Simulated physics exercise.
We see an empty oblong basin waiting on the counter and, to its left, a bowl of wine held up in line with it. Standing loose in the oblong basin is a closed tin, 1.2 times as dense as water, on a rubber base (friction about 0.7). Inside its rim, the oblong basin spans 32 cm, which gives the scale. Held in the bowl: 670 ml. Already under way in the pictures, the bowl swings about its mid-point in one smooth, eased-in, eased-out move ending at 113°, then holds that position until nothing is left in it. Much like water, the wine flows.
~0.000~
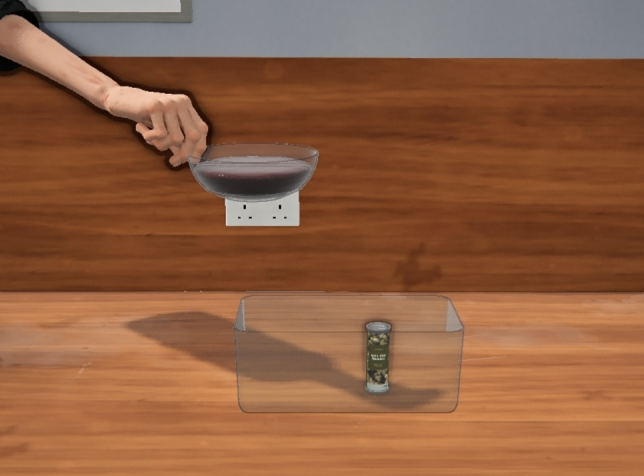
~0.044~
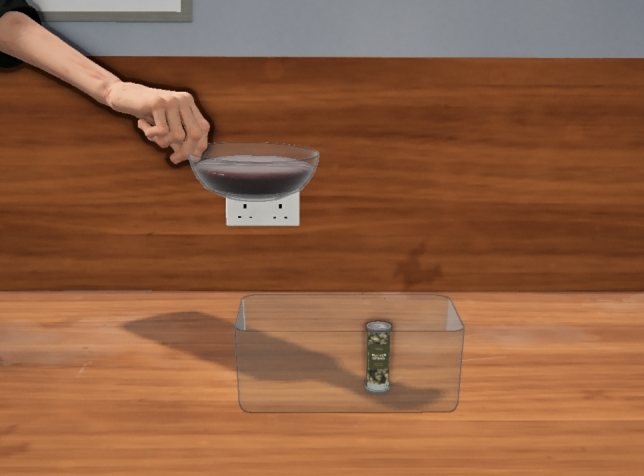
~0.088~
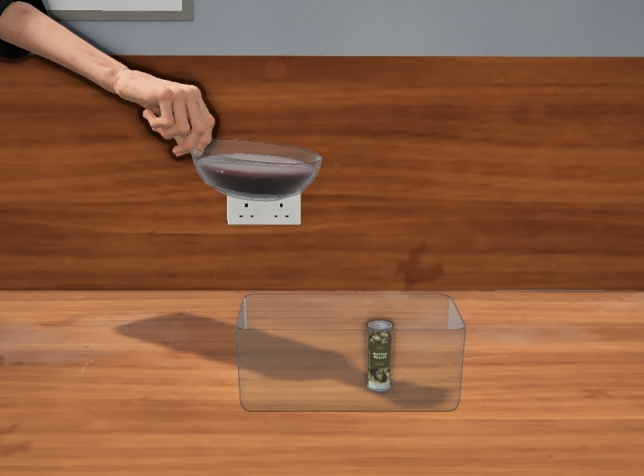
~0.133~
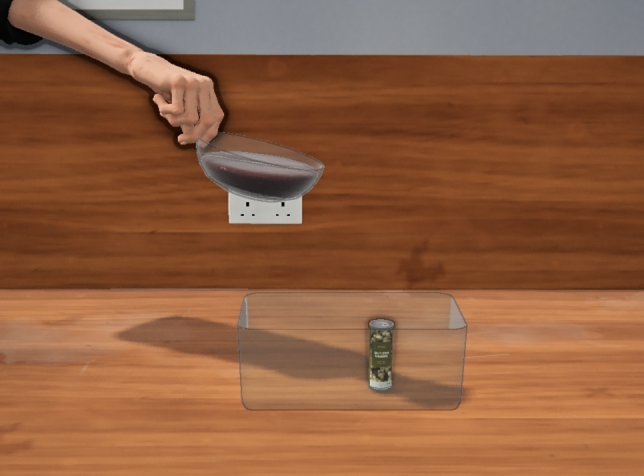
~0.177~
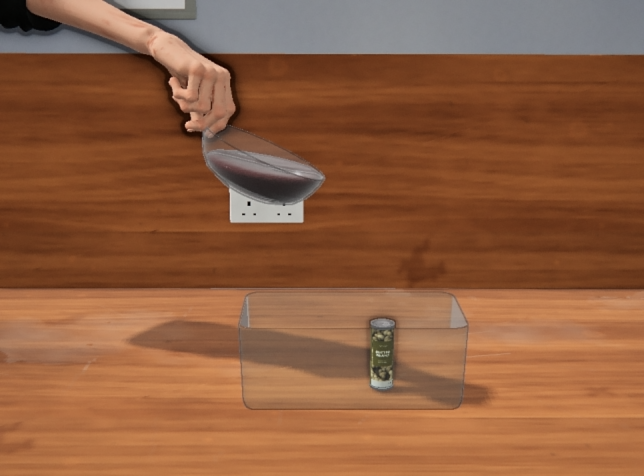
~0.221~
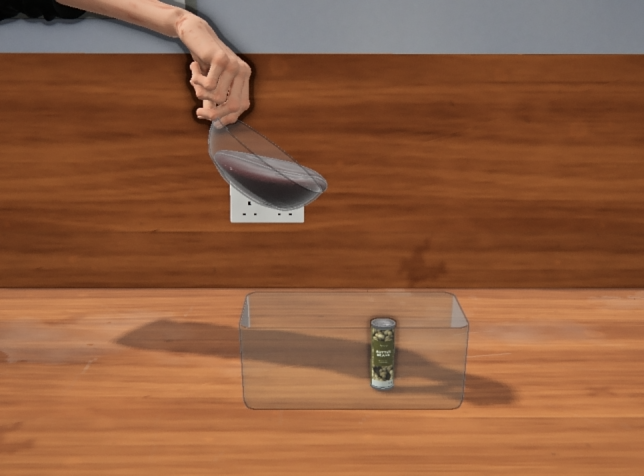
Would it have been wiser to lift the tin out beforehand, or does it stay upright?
It should have come out; it tips over.
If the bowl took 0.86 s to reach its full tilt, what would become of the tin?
Holds steady.
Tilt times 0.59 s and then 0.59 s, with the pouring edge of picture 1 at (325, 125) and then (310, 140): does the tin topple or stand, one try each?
First it stays on its base; then it tips over.
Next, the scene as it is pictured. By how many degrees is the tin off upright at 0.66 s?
Some 10°.
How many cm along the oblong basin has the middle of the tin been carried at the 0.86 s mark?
Roughly 1 cm.
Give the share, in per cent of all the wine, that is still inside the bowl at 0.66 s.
Around 0 in a hundred is still there.
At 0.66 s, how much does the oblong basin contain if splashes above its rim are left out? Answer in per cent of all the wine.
I reckon close to 94 per cent.
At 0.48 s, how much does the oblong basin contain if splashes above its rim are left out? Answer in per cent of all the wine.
Fraction in basin: Approx. 46%.
By 0.48 s the tilt is 106° and 1 per cent is still to pour; the tin stands where it began.
By 0.66 s the tilt is 113° and 0 per cent is still to pour; the tin leans 11°.
By 0.86 s the tilt is 113° and 0 per cent is still to pour; the tin leans 12°.
By 1.07 s the tilt is 113° and 0 per cent is still to pour; the tin leans 27°.
At rest the tin lies on its side.
